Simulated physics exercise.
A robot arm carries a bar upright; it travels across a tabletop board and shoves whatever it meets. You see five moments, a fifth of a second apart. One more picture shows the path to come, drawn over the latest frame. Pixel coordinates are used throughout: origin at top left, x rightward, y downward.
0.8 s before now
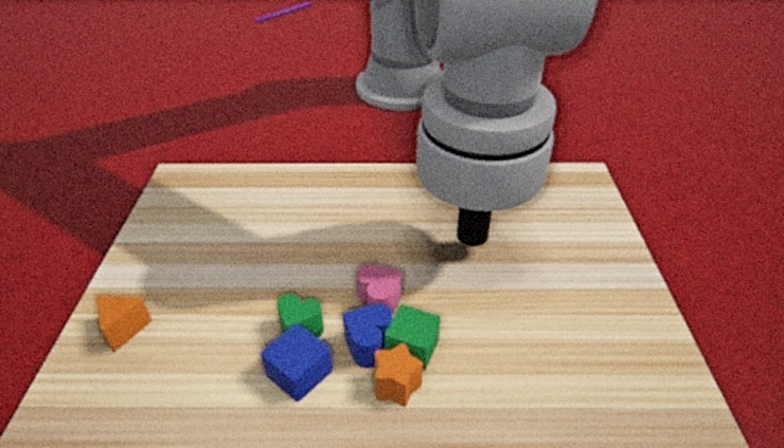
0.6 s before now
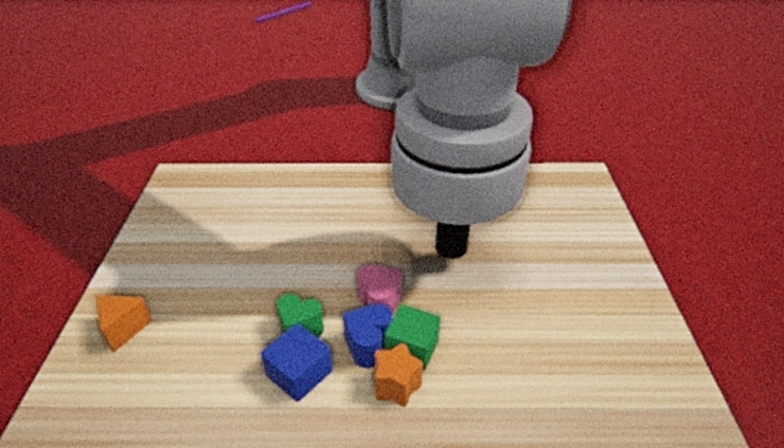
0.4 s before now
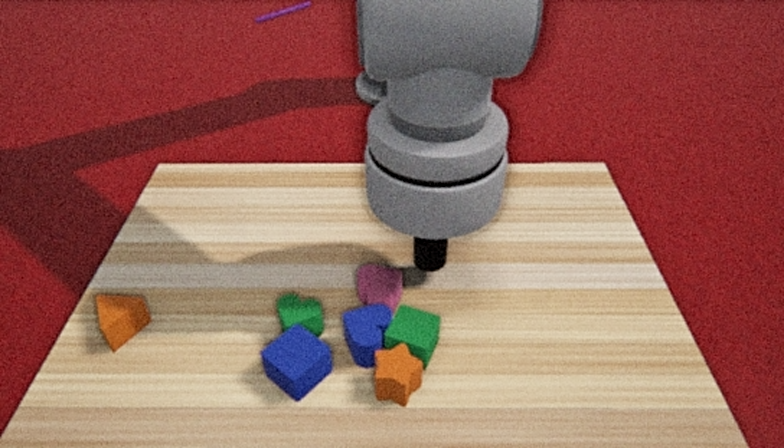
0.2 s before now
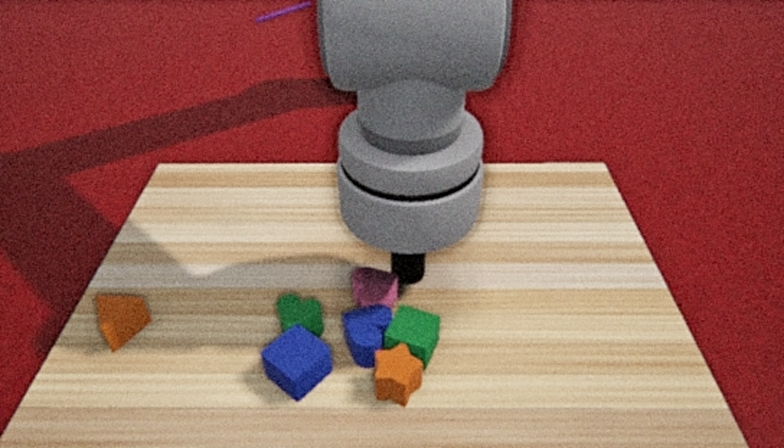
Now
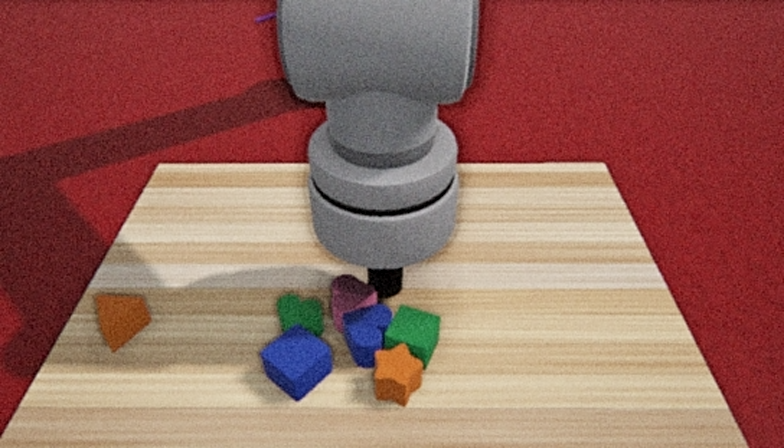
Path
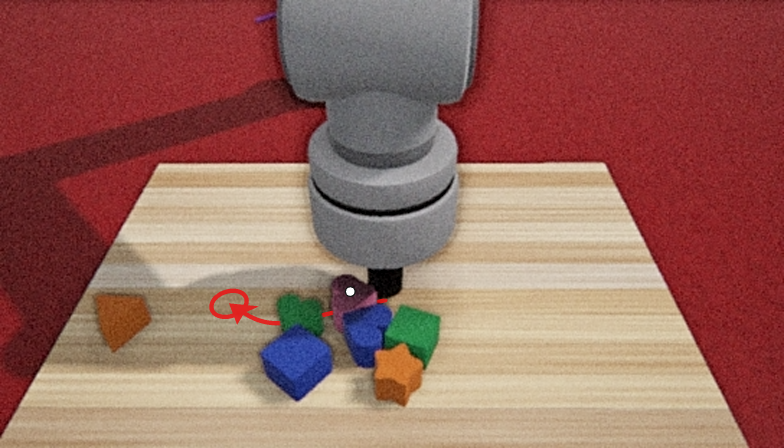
At first, a gray robotic arm holds its black tip above a wooden board, to the right of a cluster of colorful blocks. The arm moves left and toward the viewer until its tip reaches the pink block, then pushes it a short way left while the other blocks stay put.
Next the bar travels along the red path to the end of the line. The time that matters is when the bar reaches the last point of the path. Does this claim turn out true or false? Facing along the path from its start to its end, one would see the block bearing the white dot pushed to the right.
That statement is not accurate.
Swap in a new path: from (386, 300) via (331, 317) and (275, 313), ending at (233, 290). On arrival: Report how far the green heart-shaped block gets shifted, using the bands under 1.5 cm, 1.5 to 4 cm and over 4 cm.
The green heart-shaped block ends up quite far away, over 4 cm.
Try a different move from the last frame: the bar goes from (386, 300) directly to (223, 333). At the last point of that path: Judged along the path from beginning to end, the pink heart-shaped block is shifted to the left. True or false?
The statement is true.
The drawn path runs from (386, 300) through (331, 313) and (274, 323) to (229, 304); the dot is on the pink heart-shaped block.
The first path, step by step. One third of the way, bar at (329, 299); blue square at (288, 358), turned 15° anticlockwise; green heart-shaped block at (267, 314), turned 50° clockwise; pink heart-shaped block at (302, 314), turned 15° anticlockwise.
Two thirds of the way, bar at (270, 309); blue square at (273, 371), turned 60° anticlockwise; green heart-shaped block at (218, 334), turned 50° clockwise; pink heart-shaped block at (258, 330), turned 35° anticlockwise.
At the end, bar at (225, 290); blue square at (273, 371), turned 60° anticlockwise; green heart-shaped block at (218, 334), turned 50° clockwise; pink heart-shaped block at (258, 330), turned 35° anticlockwise; blue heart-shaped block not moved.
